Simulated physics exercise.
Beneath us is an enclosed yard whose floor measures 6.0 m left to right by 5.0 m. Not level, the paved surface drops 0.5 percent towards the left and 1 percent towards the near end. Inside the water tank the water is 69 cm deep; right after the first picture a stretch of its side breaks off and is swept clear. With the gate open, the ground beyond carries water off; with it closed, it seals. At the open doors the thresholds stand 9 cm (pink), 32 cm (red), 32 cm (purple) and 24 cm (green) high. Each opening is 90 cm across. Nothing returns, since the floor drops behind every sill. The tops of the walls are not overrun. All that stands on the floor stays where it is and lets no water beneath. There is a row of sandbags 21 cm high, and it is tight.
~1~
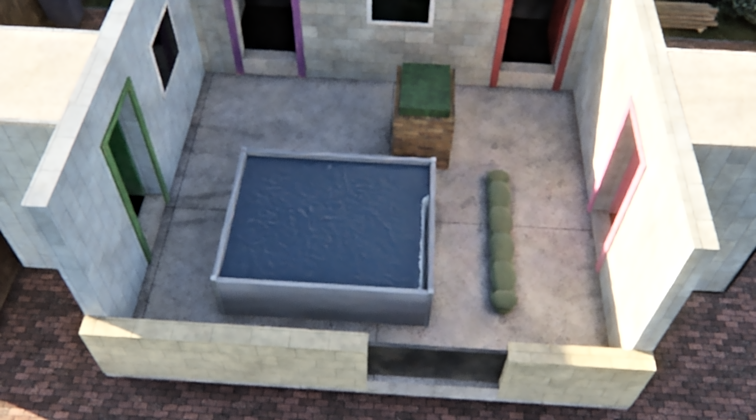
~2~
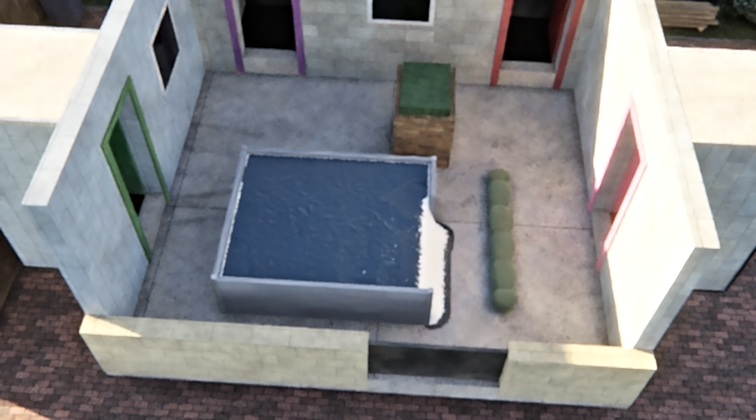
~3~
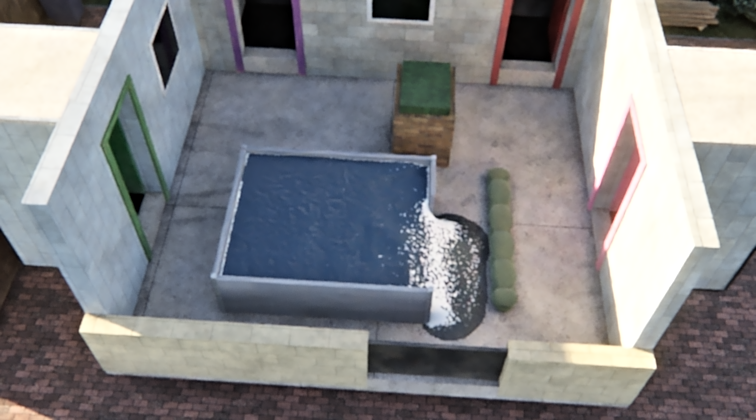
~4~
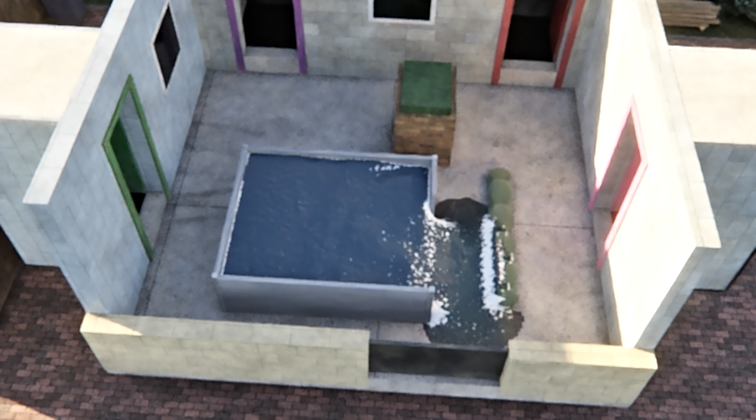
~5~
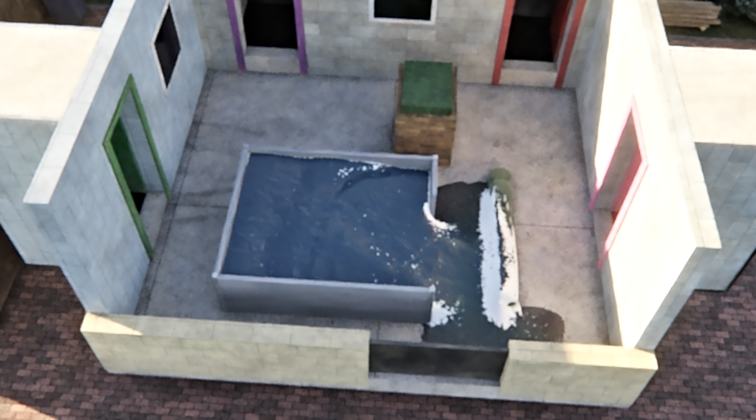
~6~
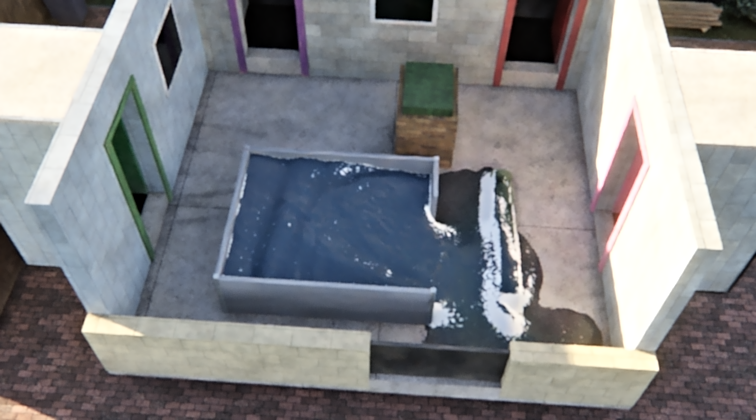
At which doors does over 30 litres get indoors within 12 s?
In the end the pink door is going to top the limit. The red door is going to fall short of the limit. The purple door is going to fall short of the limit. The green door is going to fall short of the limit.
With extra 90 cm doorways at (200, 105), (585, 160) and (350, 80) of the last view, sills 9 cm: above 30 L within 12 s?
Note, doorways in listed order: Goes beyond, goes beyond, stays short.
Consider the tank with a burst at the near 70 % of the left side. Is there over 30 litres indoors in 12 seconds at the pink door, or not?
In that case, pink door: More than that.
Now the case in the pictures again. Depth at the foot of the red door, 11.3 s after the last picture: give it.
The depth comes to around 7.0 centimetres.
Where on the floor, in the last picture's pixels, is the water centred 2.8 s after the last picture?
At roughly (433, 242).
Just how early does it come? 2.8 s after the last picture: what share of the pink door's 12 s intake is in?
About 45%.
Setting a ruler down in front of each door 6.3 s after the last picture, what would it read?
In centimetres - pink: 16, red: 18, purple: 5, green: 11.
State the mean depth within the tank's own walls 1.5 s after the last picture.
I'd put the average depth near 36 cm.
Then, 0.7 s after the last picture water covers 35 % of the floor and is deepest (57 cm) near (608, 377); pink door 15 cm at the sill, 0 L in, red door not reached, purple door not reached, green door not reached.
Then, 1.5 s after the last picture water covers 50 % of the floor and is deepest (50 cm) near (564, 374); pink door 23 cm at the sill, 29 L in, red door 5 cm at the sill, 0 L in, purple door not reached, green door not reached.
Then, 2.8 s after the last picture water covers 70 % of the floor and is deepest (37 cm) near (527, 94); pink door 16 cm at the sill, 74 L in, red door 35 cm at the sill, 0 L in, purple door not reached, green door not reached.
Then, 6.3 s after the last picture water covers 90 % of the floor and is deepest (21 cm) near (575, 222); pink door 16 cm at the sill, 102 L in, red door 18 cm at the sill, 5 L in, purple door 5 cm at the sill, 0 L in, green door 11 cm at the sill, 0 L in.
Then, 11.3 s after the last picture water covers 95 % of the floor and is deepest (24 cm) near (128, 345); pink door 11 cm at the sill, 162 L in, red door 7 cm at the sill, 5 L in, purple door 12 cm at the sill, 0 L in, green door 17 cm at the sill, 0 L in.
